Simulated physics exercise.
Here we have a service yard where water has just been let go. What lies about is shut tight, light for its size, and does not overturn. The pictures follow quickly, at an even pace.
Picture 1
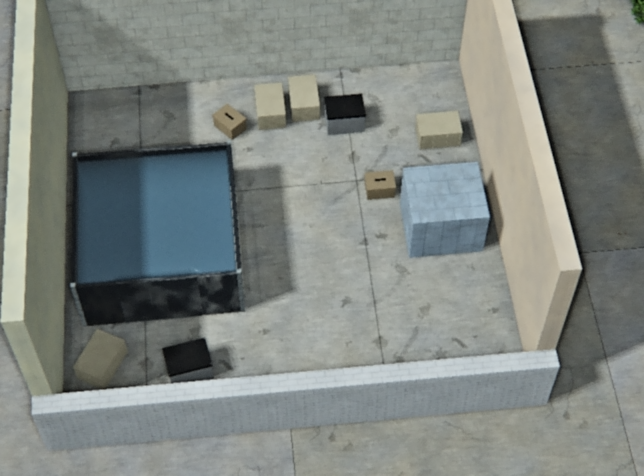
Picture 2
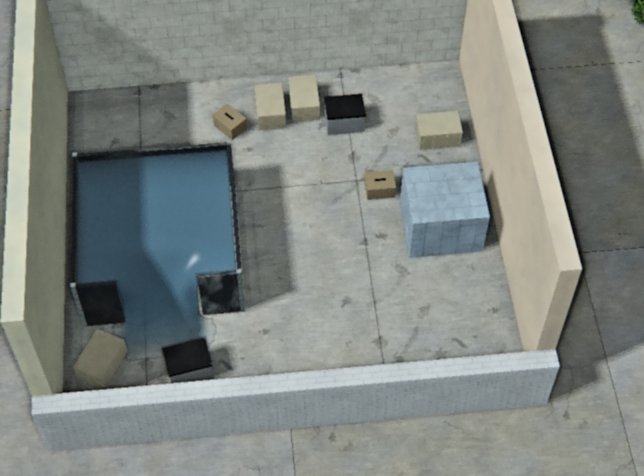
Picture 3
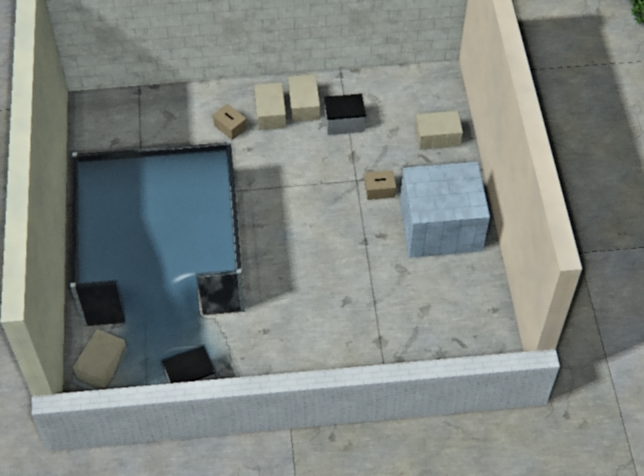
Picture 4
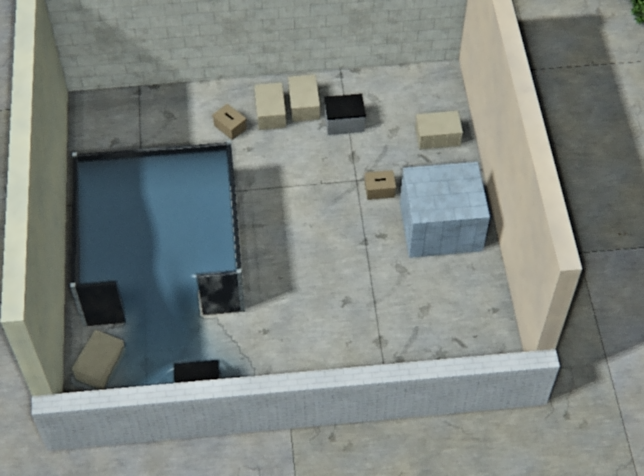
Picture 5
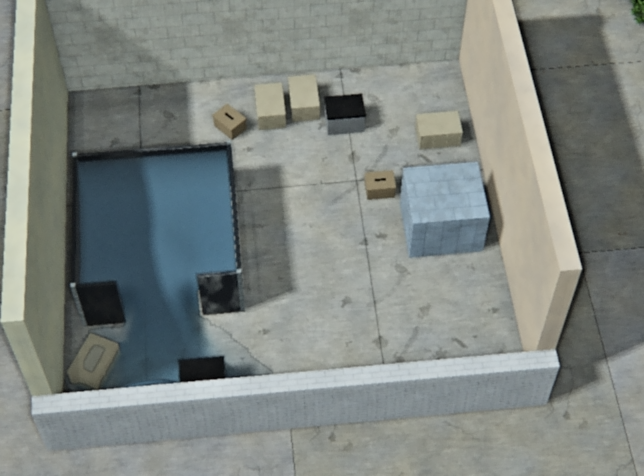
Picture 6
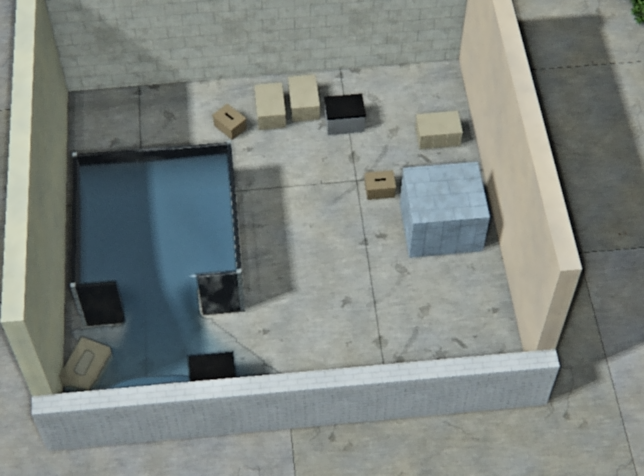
A walled concrete yard is seen from high above by a still camera. A dark-sided tank of blue water stands at left, with a black-topped box and a tan crate in front of it, while more boxes and a large pale blue block sit towards the back and right. The tank's front opens in the middle, water spreads to the near wall, the black-topped box slides towards that wall, then drifts right, and the tan crate shifts slightly left.
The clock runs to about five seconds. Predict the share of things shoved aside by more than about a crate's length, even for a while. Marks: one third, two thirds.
That comes to from one to two thirds.
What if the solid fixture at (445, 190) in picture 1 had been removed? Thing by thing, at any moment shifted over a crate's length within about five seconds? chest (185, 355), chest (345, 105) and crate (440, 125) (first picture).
One after the other: Pushed that far, never so far, moved that far.
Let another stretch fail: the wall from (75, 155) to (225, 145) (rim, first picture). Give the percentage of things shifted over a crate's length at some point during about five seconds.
Near 80 in a hundred.
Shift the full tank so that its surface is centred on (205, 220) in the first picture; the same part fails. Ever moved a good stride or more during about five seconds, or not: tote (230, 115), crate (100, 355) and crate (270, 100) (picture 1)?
In that order: Swept aside, that far or more, under that.
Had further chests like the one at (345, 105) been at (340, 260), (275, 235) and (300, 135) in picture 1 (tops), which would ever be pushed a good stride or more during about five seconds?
As listed: Swept aside, not that far, no.
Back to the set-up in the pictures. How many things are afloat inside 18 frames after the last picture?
It comes to 2.
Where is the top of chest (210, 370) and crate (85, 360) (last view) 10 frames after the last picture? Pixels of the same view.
Close to (484, 268) and (124, 332).
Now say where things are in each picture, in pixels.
The first picture shows a chest at (187, 356), on the bottom; a crate at (99, 353) rests on the ground; 0 of 8 have shifted.
The second picture shows a chest at (187, 356), on the bottom; a crate at (99, 353) rests on the ground; 0 of 8 have shifted.
The third picture shows a chest at (189, 366), on the bottom, close to its start; a crate at (99, 353), on the bottom; 1 of 8 have shifted.
The fourth picture shows a chest at (197, 376) rests on the ground, a stride from its start; a crate at (98, 354) rests on the ground; 1 of 8 have shifted.
The fifth picture shows a chest at (202, 372) floats, a stride from its start; a crate at (93, 358) rests on the ground, close to its start; 2 of 8 have shifted.
The sixth picture shows a chest at (212, 368) floats, a stride from its start; a crate at (85, 362), on the bottom, close to its start; 2 of 8 have shifted.
A moment on, 1 of 8 are well off their spots; 1 afloat.
Next, 1 of 8 are well off their spots; 1 afloat.
Later, 2 of 8 are well off their spots; 2 afloat.
In the end, 3 of 8 are well off their spots, and 4 have been at some point; 3 afloat.
